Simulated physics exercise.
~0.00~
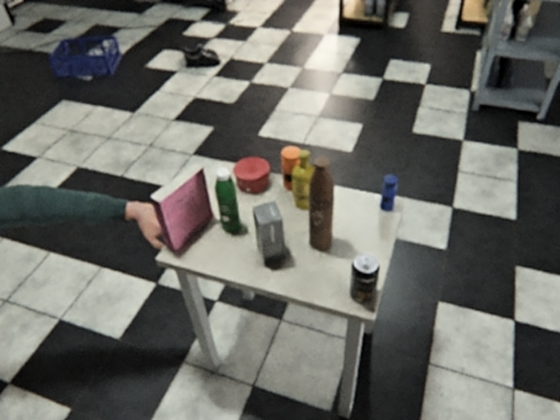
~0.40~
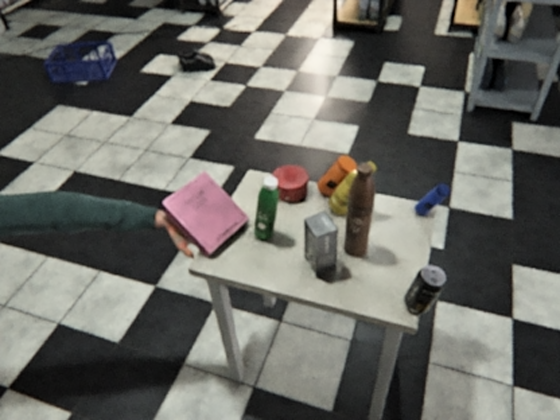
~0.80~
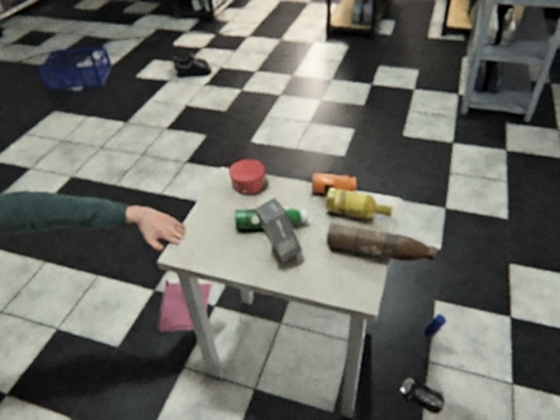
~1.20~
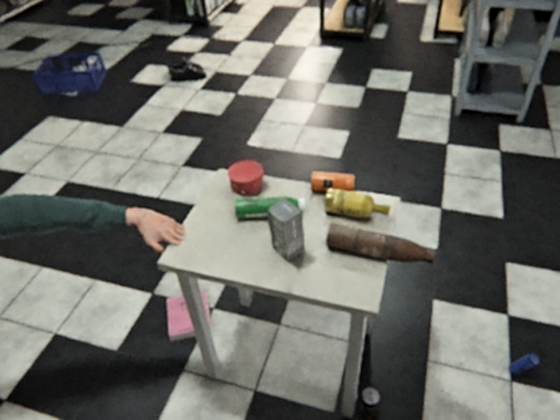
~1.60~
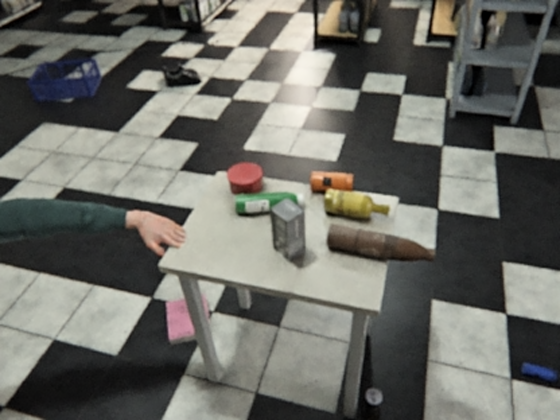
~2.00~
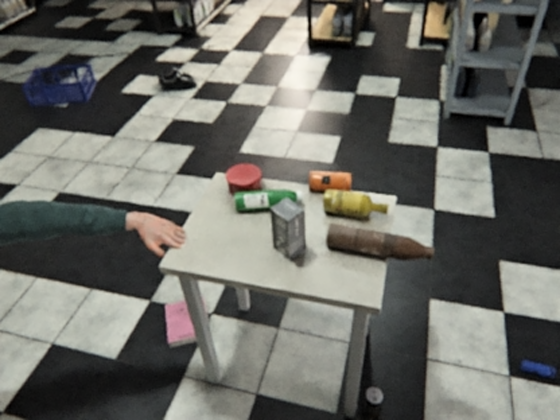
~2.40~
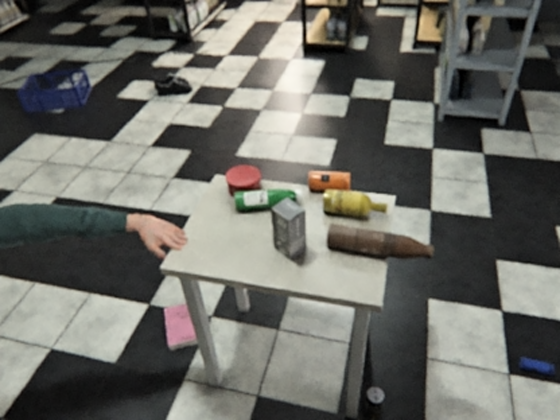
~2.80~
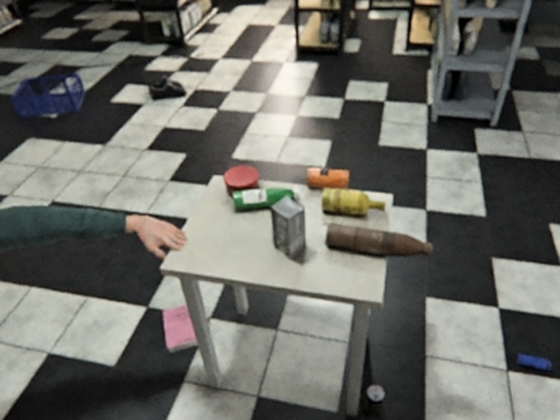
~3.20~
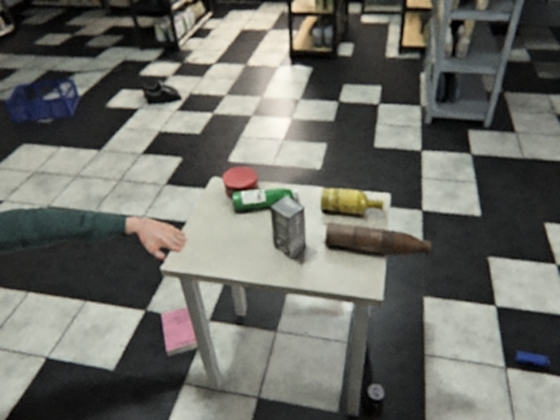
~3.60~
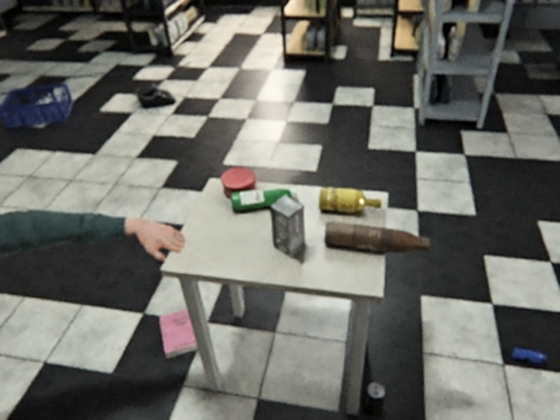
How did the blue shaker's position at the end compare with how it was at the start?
It stood upright on the table at the start, but by the end it was lying on its side on the floor to the right.
